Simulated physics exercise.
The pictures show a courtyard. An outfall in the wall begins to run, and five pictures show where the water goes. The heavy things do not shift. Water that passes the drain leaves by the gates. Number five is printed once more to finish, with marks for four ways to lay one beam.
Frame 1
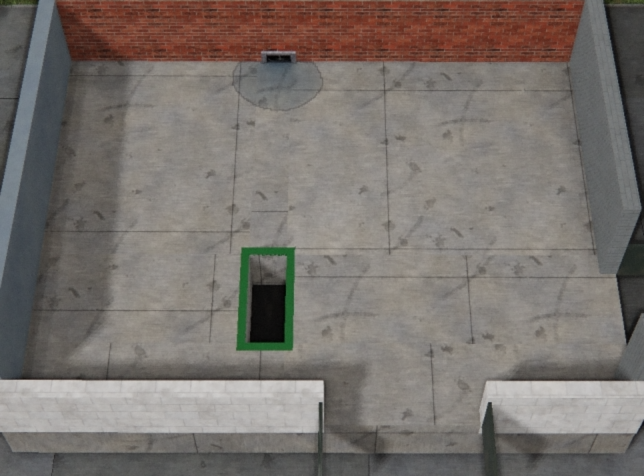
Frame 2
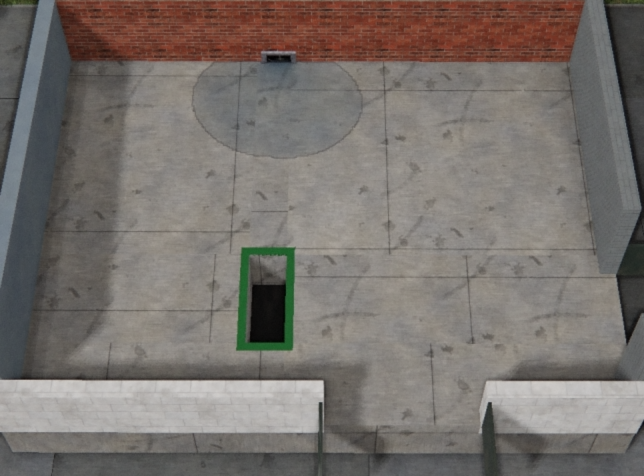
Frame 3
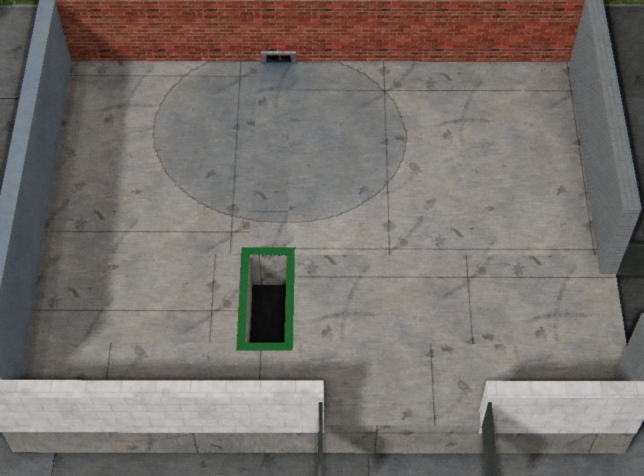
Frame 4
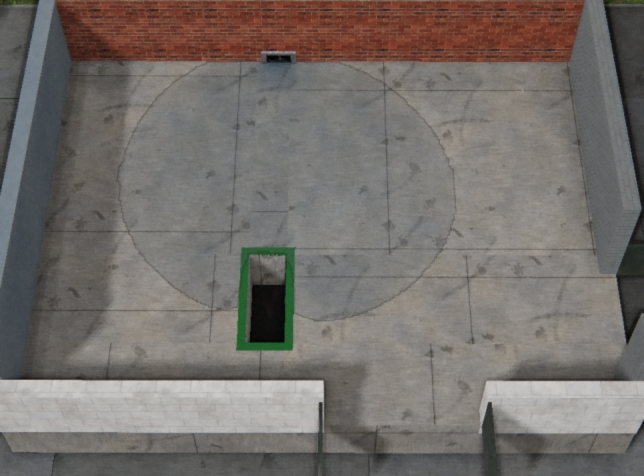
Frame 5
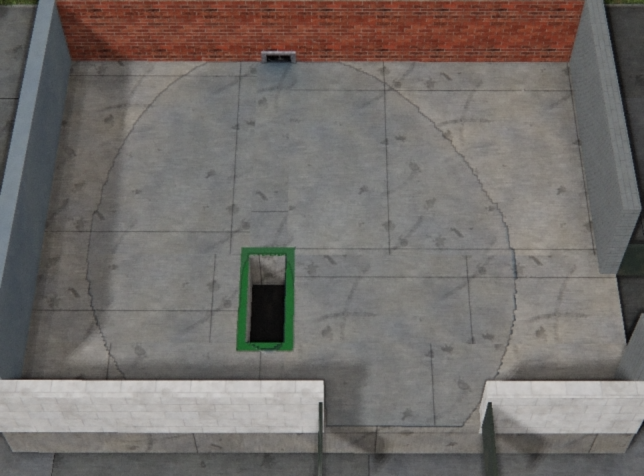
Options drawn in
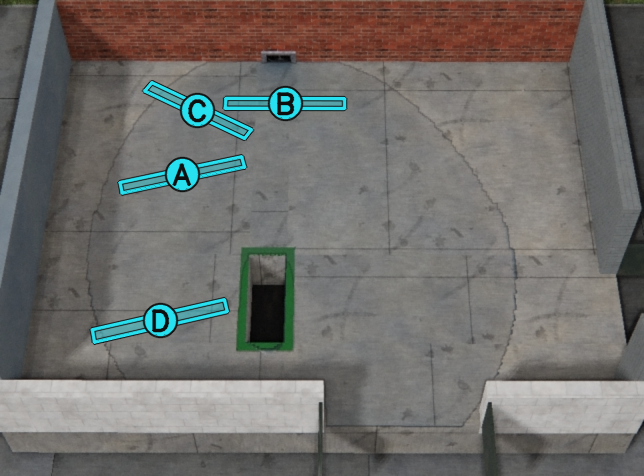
A thin sheet of water spread from a small outlet at the foot of the brick wall across much of the courtyard floor, reaching the green-edged drain, then the gap in the front wall.
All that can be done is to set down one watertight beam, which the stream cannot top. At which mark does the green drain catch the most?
It is D.
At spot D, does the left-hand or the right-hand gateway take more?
The left gate.
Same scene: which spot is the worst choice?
Spot B.
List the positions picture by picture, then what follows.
Outfall at (279, 57); green drain at (266, 298); open gate at (402, 409); open gate at (607, 323); 2 % of the ground under water, visible out to (257, 102); green drain still dry, in the first picture.
In the second picture, 8 % of the ground under water, visible out to (282, 153); green drain still dry.
In the third picture, 19 % of the ground under water, visible out to (280, 218); green drain still dry.
In the fourth picture, 34 % of the ground under water, visible out to (345, 310); green drain taking water.
In the fifth picture, 54 % of the ground is wet; green drain taking water.
In cyan, A from (121, 187) to (243, 161); B from (225, 103) to (344, 103); C from (148, 86) to (248, 134); D from (93, 335) to (225, 305).
With A, about 21 % of the stream goes into the green drain, about 78 % out by the gates.
With B, about 7 % of the stream goes into the green drain, about 93 % out by the gates.
With C, about 19 % of the stream goes into the green drain, about 77 % out by the gates.
With D, about 36 % of the stream goes into the green drain, about 63 % out by the gates.
